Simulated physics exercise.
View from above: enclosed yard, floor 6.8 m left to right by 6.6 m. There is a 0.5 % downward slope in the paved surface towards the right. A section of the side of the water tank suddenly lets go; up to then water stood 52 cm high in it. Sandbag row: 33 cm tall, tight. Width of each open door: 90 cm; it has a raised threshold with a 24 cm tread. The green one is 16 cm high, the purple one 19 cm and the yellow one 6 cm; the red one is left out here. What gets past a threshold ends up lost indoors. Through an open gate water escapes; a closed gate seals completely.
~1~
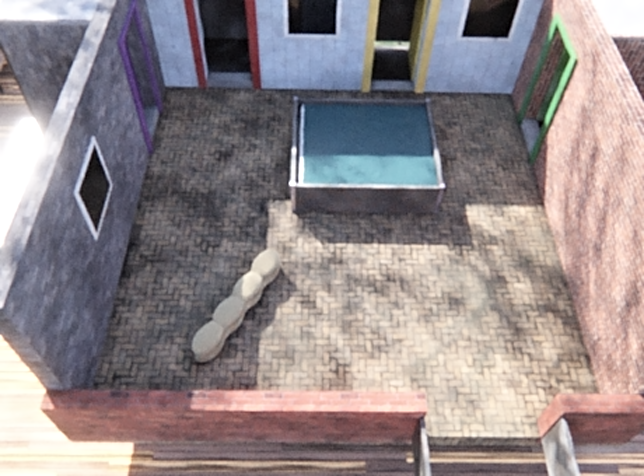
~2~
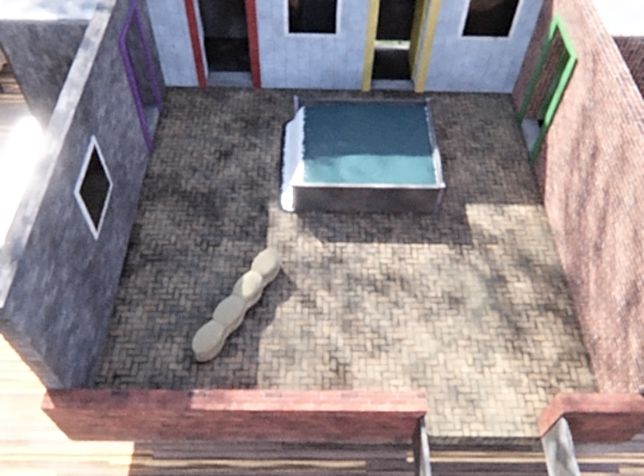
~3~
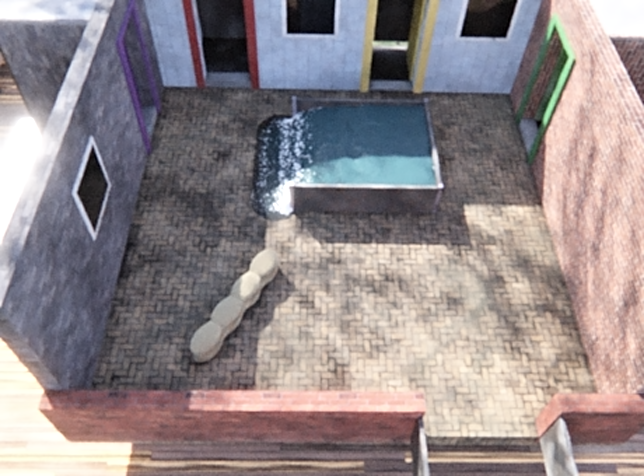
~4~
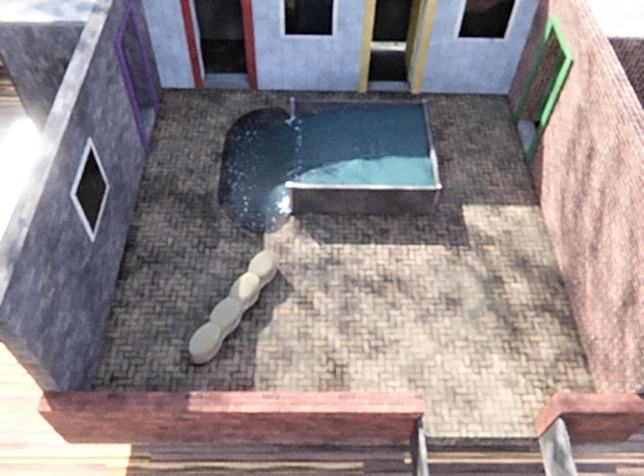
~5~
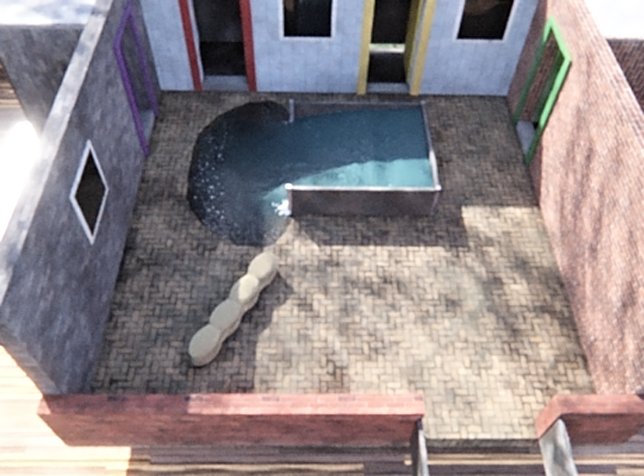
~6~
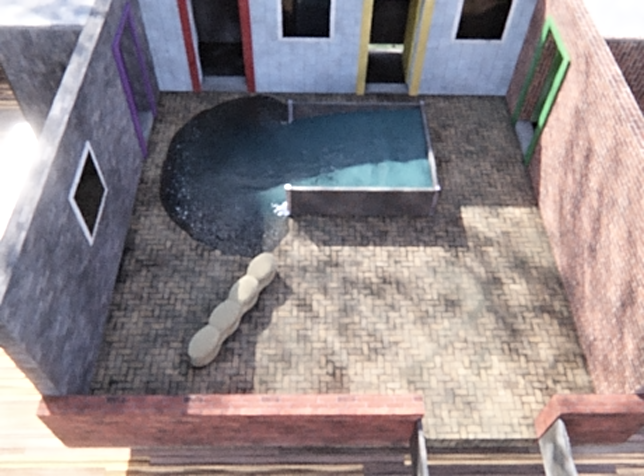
Water bursting from the left side of a raised tank and spreading in a widening dark pool across a walled, paved yard.
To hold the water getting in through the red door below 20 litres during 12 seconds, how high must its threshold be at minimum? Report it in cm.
14.5 cm.
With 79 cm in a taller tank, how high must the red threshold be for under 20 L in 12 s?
Roughly 22 cm high.
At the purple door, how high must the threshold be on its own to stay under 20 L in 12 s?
Roughly 23 cm at purple.
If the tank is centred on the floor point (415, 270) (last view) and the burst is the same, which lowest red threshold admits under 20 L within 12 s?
It should be around 11.0 cm high.
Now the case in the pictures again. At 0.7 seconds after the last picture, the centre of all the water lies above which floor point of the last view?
My guess is close to (304, 169).
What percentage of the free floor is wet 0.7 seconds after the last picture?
25 %.
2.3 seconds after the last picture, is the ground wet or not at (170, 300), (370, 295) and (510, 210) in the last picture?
One by one: Drenched, clear, clear.
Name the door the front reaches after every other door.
I'd say the green door.
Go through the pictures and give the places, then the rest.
The first frame shows the water tank at (364, 144) is whole and still, 52 cm deep; the red door at (225, 43) is dry.
In the second frame, the gap is at (297, 158), the front 0.2 m out at (284, 207); the back of the water tank holds 52 cm.
In the third frame, water pours out at (295, 159) and has run 0.6 m, to (257, 204); about 9 cm deep outside, 52 cm at the back.
In the fourth frame, the gap is at (293, 161), the front 1.1 m out at (224, 199); the back of the water tank holds 52 cm.
In the fifth frame, the front is at (192, 190), 1.7 m from the gap at (292, 163); 4.3 m2 of floor is wet, 52 cm left at the back.
In the sixth frame, water pours out at (292, 163) and has run 2.1 m, to (166, 193); about 5 cm deep outside, 52 cm at the back; 0.4 m in a straight line remain to the red door at (219, 47).
Then, 0.7 s after the last picture water covers 25 % of the floor, deepest (30 cm) near (143, 167); 7 cm at the red door, 0 litres in over its 17 cm threshold.
Then, 2.3 s after the last picture water covers 35 % of the floor, deepest (30 cm) near (159, 100); 21 cm at the red door, 3 litres in over its 17 cm threshold.
Then, 11.3 s after the last picture water covers 95 % of the floor, deepest (10 cm) near (588, 393); 8 cm at the red door, 9 litres in over its 17 cm threshold.
At the red door as built, the water peaked near 21 cm, 2.3 s after the last picture.
Run again over the same 12 s with other heights there, 37 litres in over 12 cm, 13 litres over 16 cm. The limit of 20 litres is kept from about 14.5 cm up.
